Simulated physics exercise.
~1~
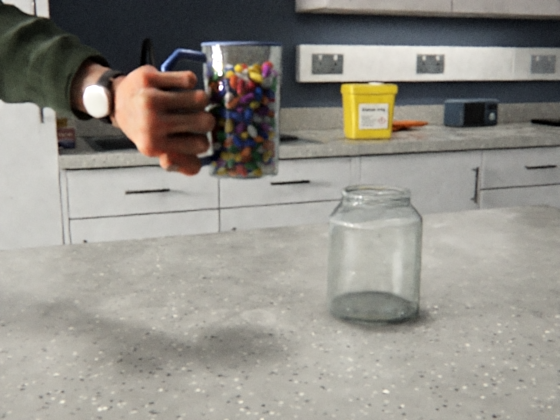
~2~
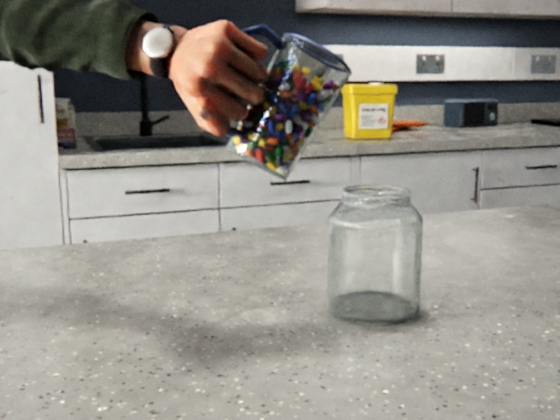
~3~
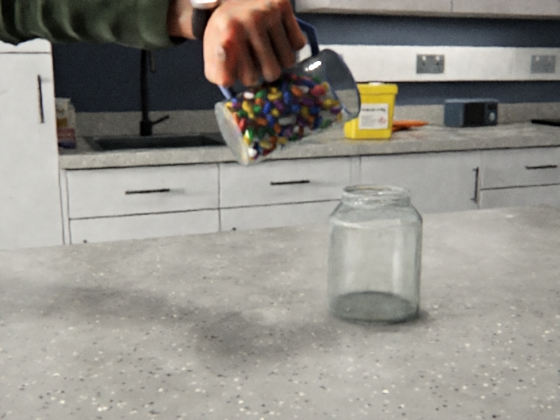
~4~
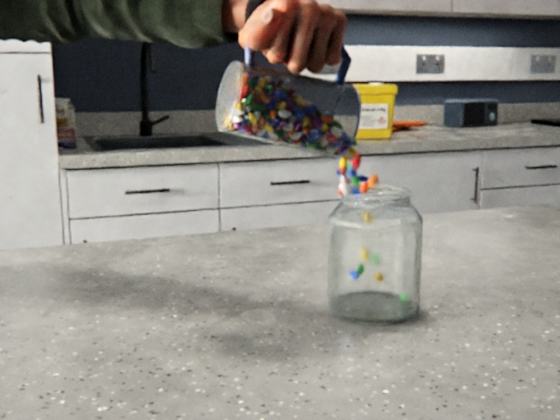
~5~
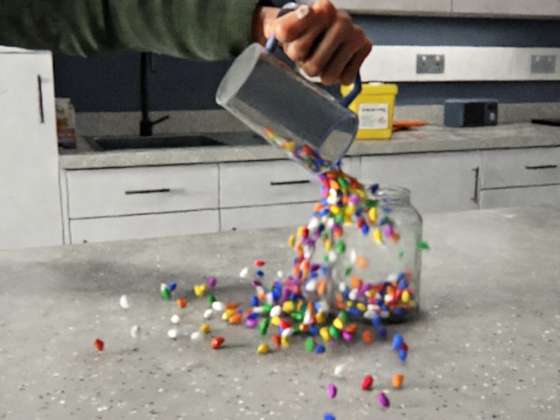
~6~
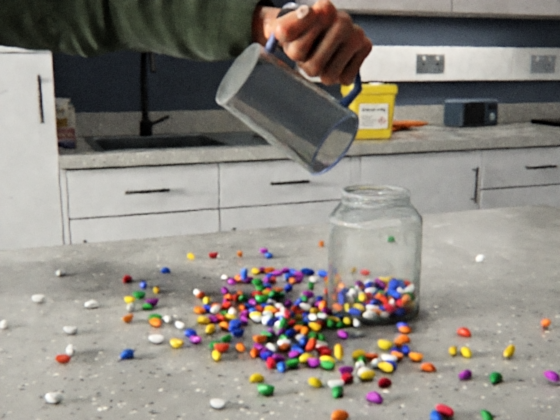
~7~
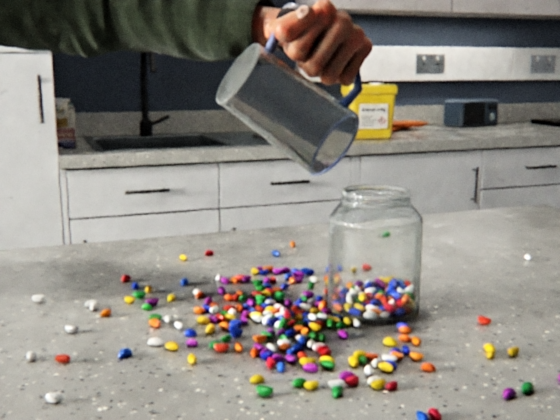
Colourful jelly beans pour from a hand-tilted clear cup, mostly scattering outside the glass jar.
